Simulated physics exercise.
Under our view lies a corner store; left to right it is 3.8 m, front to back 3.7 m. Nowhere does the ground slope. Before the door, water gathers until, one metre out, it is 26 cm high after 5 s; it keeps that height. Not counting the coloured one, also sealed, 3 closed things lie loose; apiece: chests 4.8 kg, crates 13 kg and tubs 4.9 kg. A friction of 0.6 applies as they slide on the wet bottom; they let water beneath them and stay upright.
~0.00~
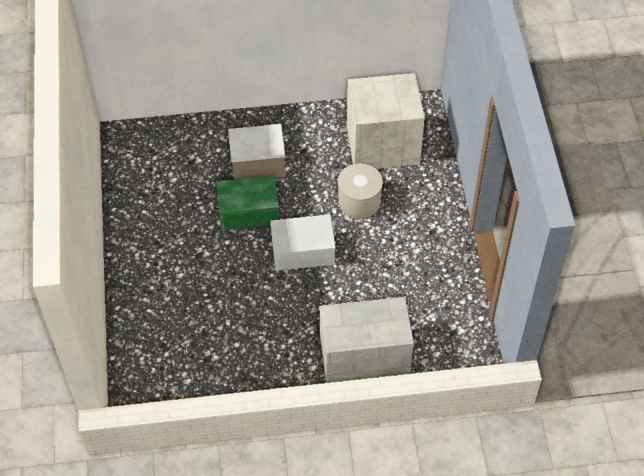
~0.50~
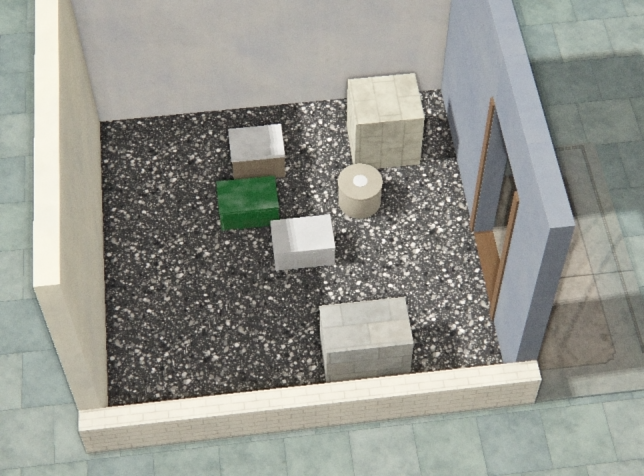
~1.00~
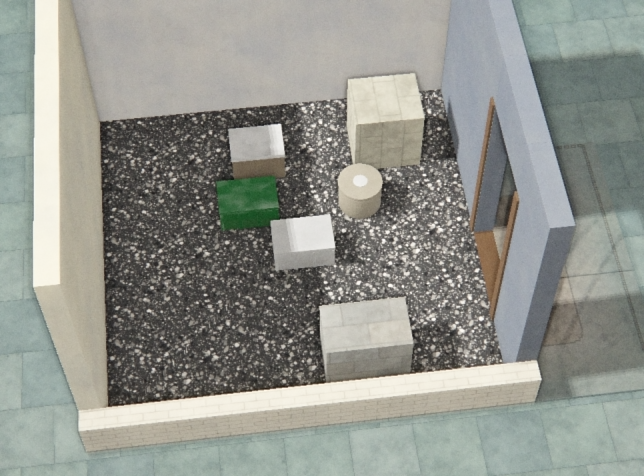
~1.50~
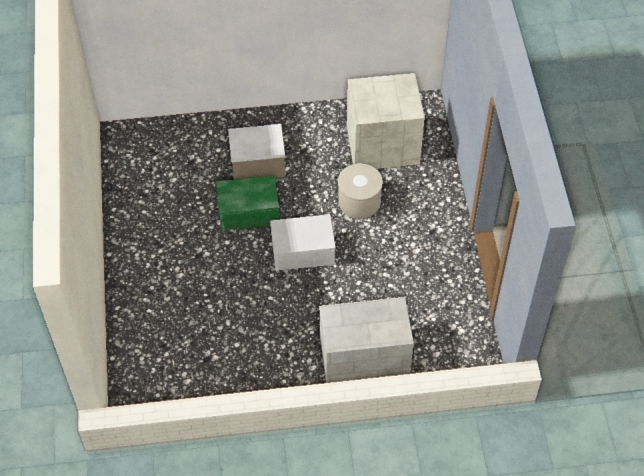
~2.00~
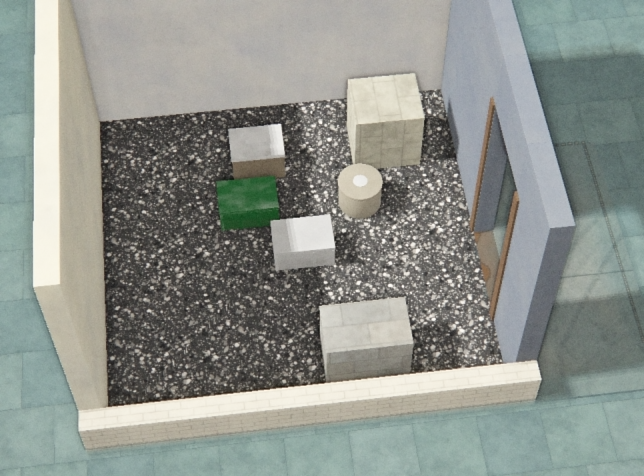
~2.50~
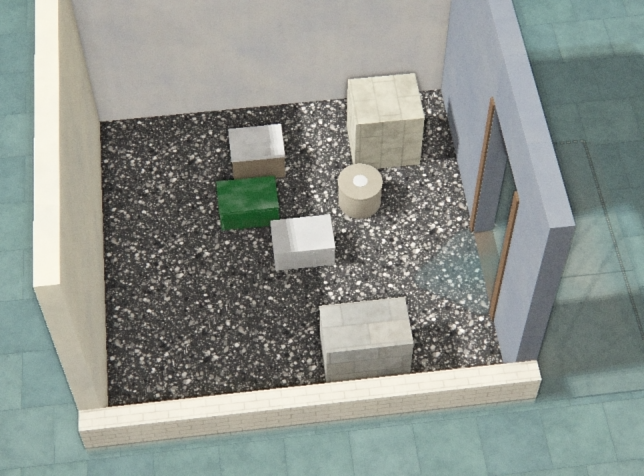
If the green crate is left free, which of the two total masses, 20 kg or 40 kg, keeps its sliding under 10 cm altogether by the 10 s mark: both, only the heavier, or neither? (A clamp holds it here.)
Only the heavier.
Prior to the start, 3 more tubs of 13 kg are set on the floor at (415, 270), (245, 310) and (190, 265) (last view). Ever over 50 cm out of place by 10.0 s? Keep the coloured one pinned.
The first comes out above the threshold, the second above the threshold, the third above the threshold.
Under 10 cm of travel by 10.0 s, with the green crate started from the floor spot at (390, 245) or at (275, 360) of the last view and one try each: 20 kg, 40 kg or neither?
One by one: Only the big mass suffices; only the big mass suffices.
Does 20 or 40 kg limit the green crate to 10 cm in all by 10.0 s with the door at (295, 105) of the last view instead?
With that change, you need the heavier one.
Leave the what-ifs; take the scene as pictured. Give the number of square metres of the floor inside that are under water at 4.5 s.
Wet: Near 5.0 m2.
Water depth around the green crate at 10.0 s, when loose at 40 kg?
Around 11 cm.
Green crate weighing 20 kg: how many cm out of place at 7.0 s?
10 cm.
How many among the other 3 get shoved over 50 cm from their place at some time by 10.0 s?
It works out to 3.
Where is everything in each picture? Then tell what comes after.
In the first picture, the green crate at (247, 194), on the bottom; 0.0 m2 under water; 0 of 4 have shifted.
In the second picture, the green crate at (247, 194), on the bottom; 0.0 m2 under water; 0 of 4 have shifted.
In the third picture, the green crate at (247, 194) rests on the ground; water covers 0.0 m2; 0 of 4 have shifted.
In the fourth picture, the green crate at (247, 194) rests on the ground; water covers 0.0 m2; 0 of 4 have shifted.
In the fifth picture, the green crate at (247, 194) rests on the ground; water covers 0.0 m2; 0 of 4 have shifted.
In the sixth picture, the green crate at (247, 194) rests on the ground; 0.4 m2 under water; 0 of 4 have shifted.
After 3.5 s the green crate would be 0 cm from its start with 20 kg and 0 cm from its start with 40 kg; 0 cm of water round it then.
After 4.5 s the green crate would be 0 cm from its start with 20 kg and 0 cm from its start with 40 kg; 1 cm of water round it then.
After 7.0 s the green crate would be 8 cm from its start with 20 kg and 0 cm from its start with 40 kg; 6 cm of water round it then.
After 10.0 s the green crate would be 22 cm from its start with 20 kg and 0 cm from its start with 40 kg; 11 cm of water round it then.
